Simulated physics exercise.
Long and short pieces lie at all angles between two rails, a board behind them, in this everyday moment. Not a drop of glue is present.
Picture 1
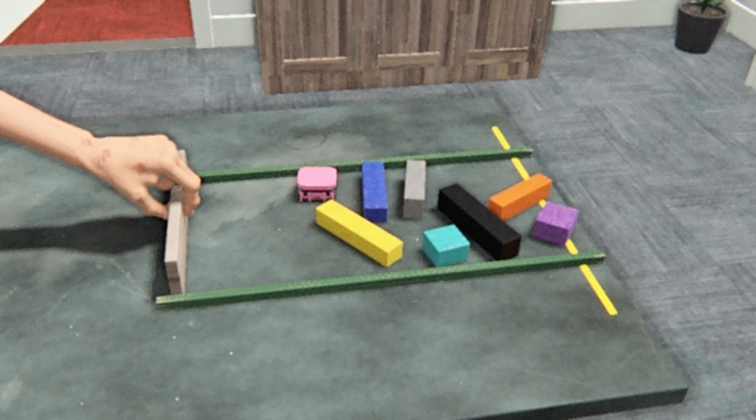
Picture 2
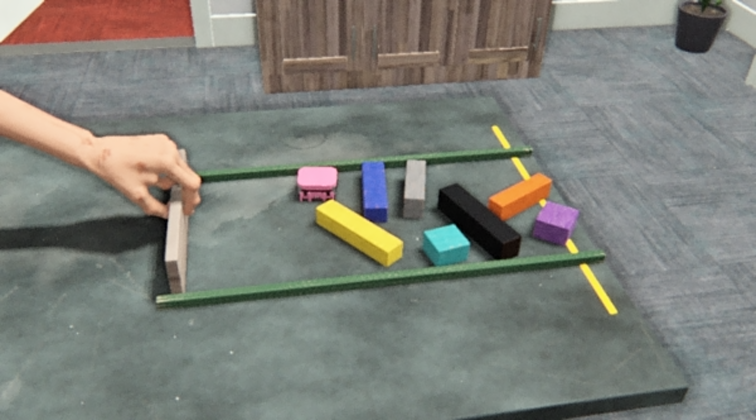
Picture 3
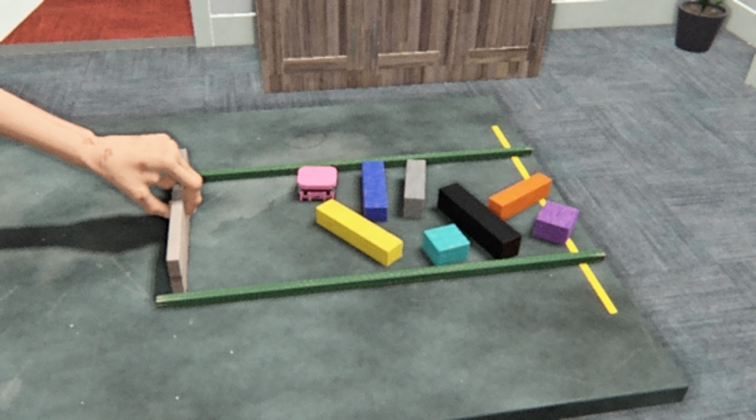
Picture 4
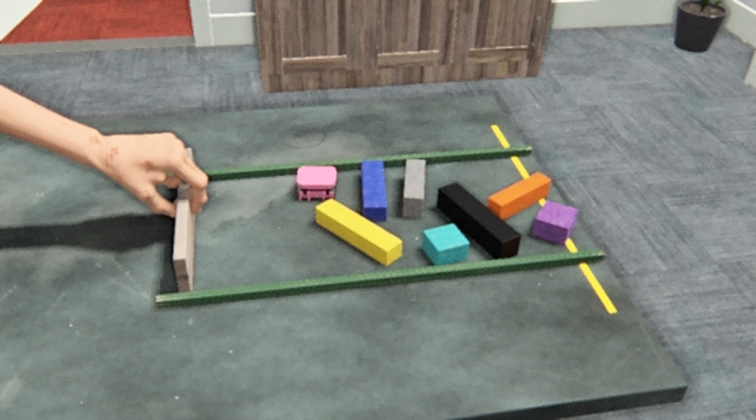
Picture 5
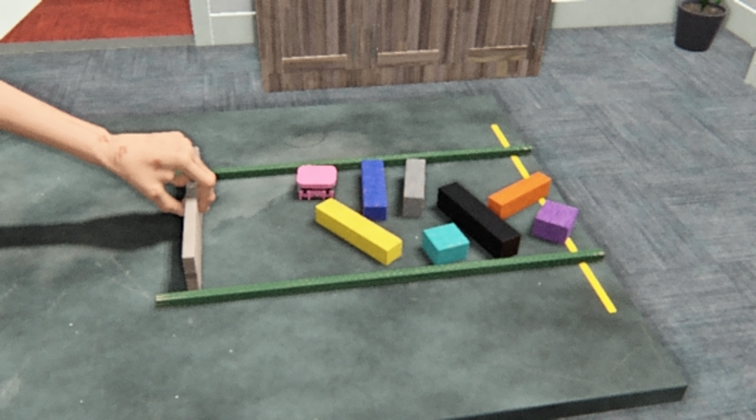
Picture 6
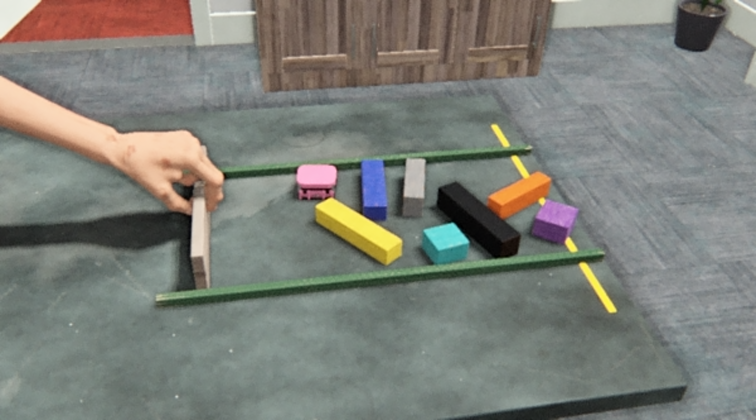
A hand reaches in from the left over a dark tabletop, seen from above at an angle, gripping an upright board between two green rails. To its right lie a pink case-like object, yellow, blue, grey and black bars, a turquoise block, and an orange bar and purple block near a yellow tape line. The hand slides the board slightly rightward, touching none of the pieces, which stay still.
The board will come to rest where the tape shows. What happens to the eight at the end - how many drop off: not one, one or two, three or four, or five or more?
The board is going to sweep off at least five.
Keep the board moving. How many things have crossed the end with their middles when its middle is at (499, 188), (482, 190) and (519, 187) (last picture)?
Taking the three positions in turn, the counts come to 3, 2 and 4.
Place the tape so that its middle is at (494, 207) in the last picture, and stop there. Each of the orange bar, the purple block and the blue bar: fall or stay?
Here the orange bar drops down while the purple block drops down and the blue bar remains in place.
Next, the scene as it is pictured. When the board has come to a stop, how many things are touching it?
It's 2.
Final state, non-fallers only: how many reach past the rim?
The total here is 1.
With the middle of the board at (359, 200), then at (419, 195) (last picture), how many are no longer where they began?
The first number is 4, the next one 7.
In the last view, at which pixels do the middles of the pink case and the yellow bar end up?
Roughly at (540, 163) and at (565, 212), in that order.
A little later, none off yet; purple block at rest near (555, 222); orange bar at rest near (519, 196); black stick at rest near (477, 219).
Next, none off yet; purple block moving near (563, 223); orange bar shifted a little near (549, 194); black stick shifted a little near (521, 219).
When it is over, the number that fall off is five or more; down, blue bar, grey bar, turquoise block, black stick, orange bar and purple block.
